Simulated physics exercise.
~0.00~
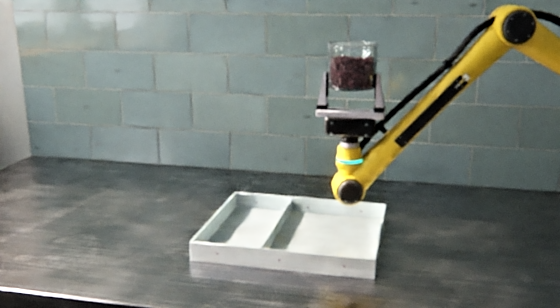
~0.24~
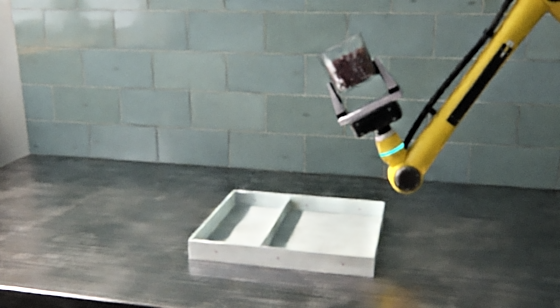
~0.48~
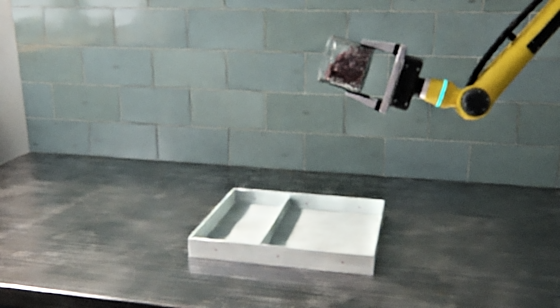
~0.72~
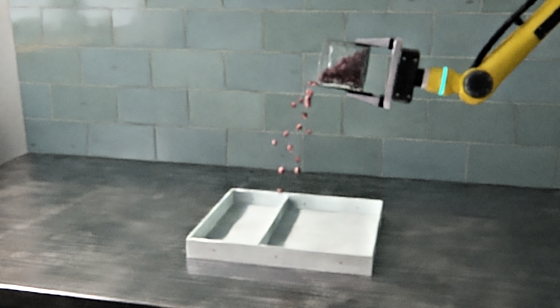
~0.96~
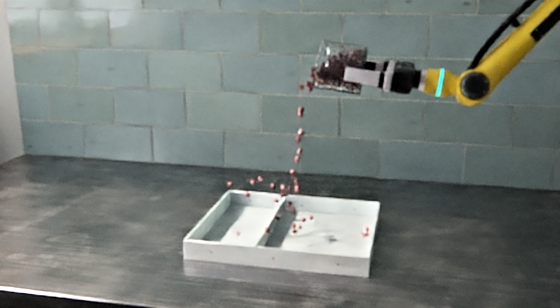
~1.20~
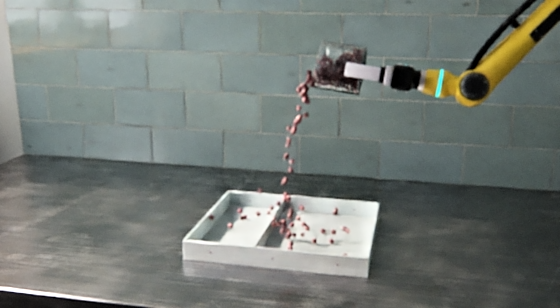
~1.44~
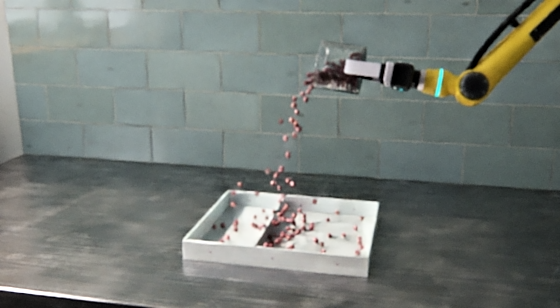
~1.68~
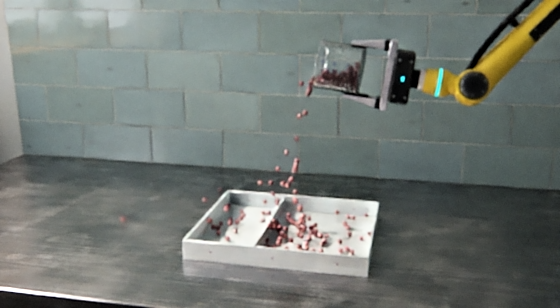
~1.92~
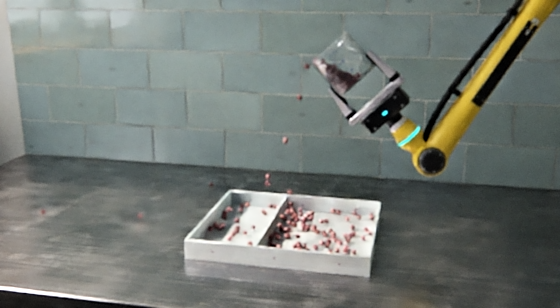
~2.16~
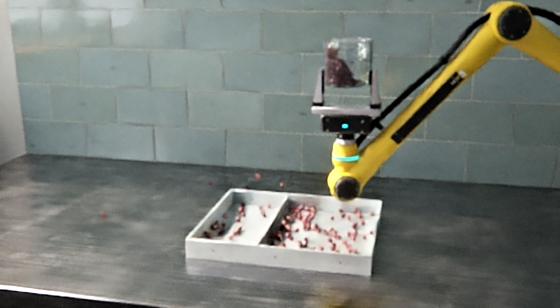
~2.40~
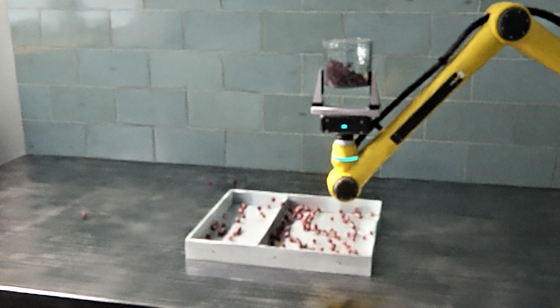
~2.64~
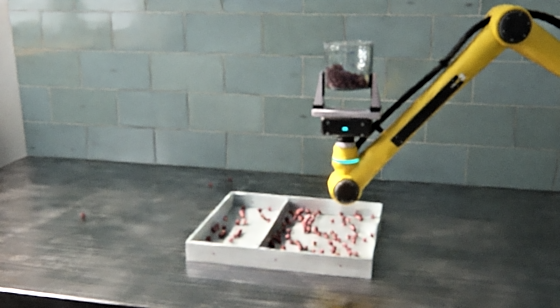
We see a yellow robotic arm tip a clear beaker of dark reddish beads leftward, spilling some into a divided white tray, then return it upright still partly filled, with beads scattered across both compartments and a few on the dark table.
